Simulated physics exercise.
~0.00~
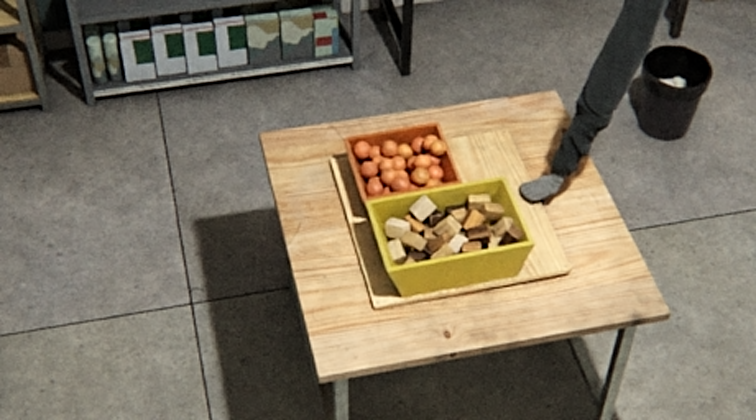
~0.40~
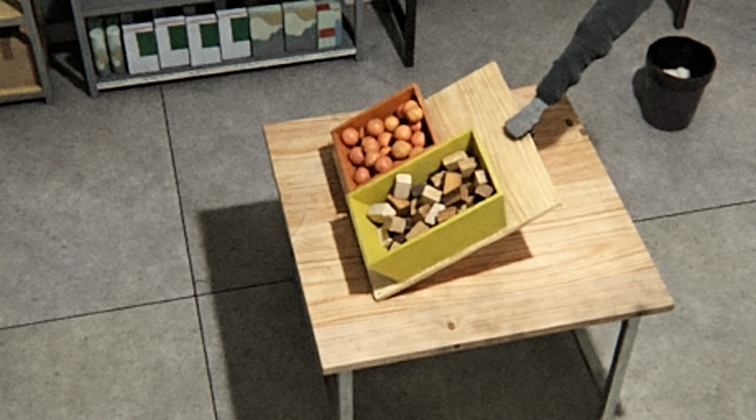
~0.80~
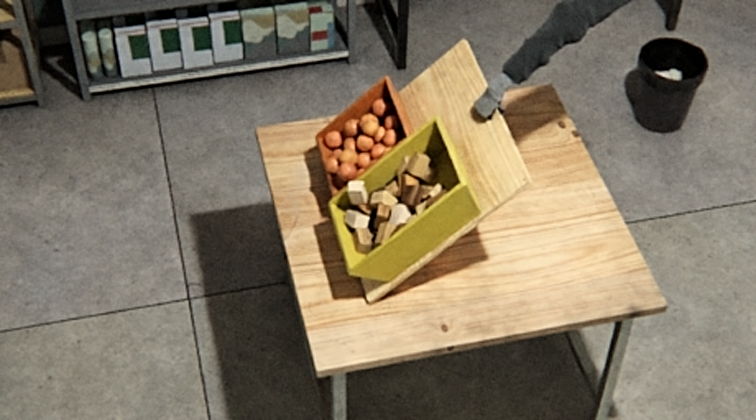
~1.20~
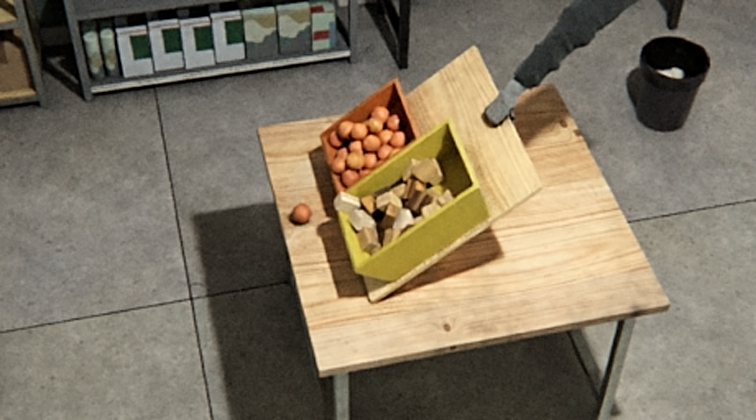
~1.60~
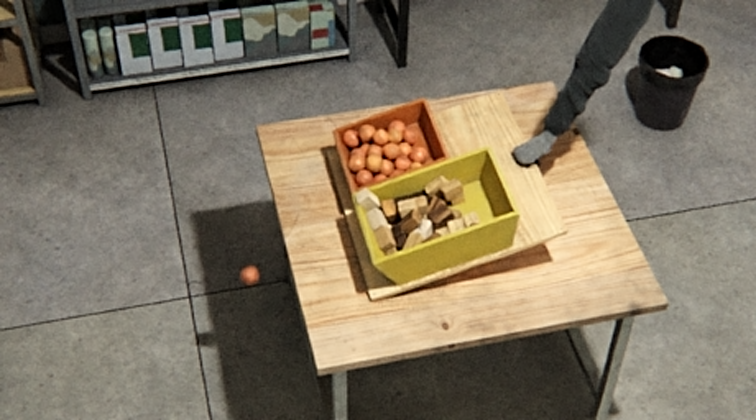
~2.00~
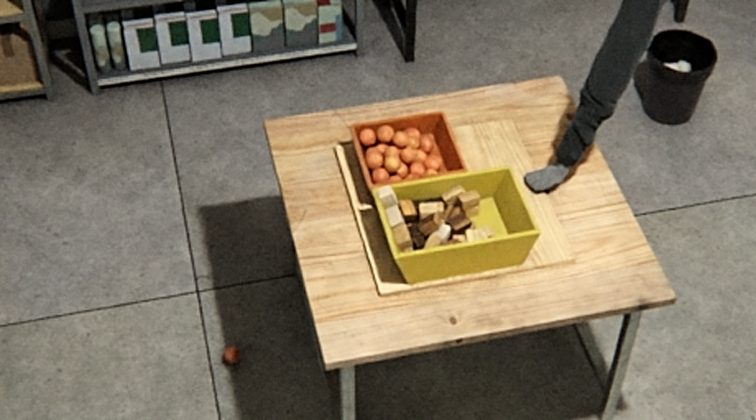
A gloved hand tilts a board holding two tubs, and one orange rolls onto the floor.
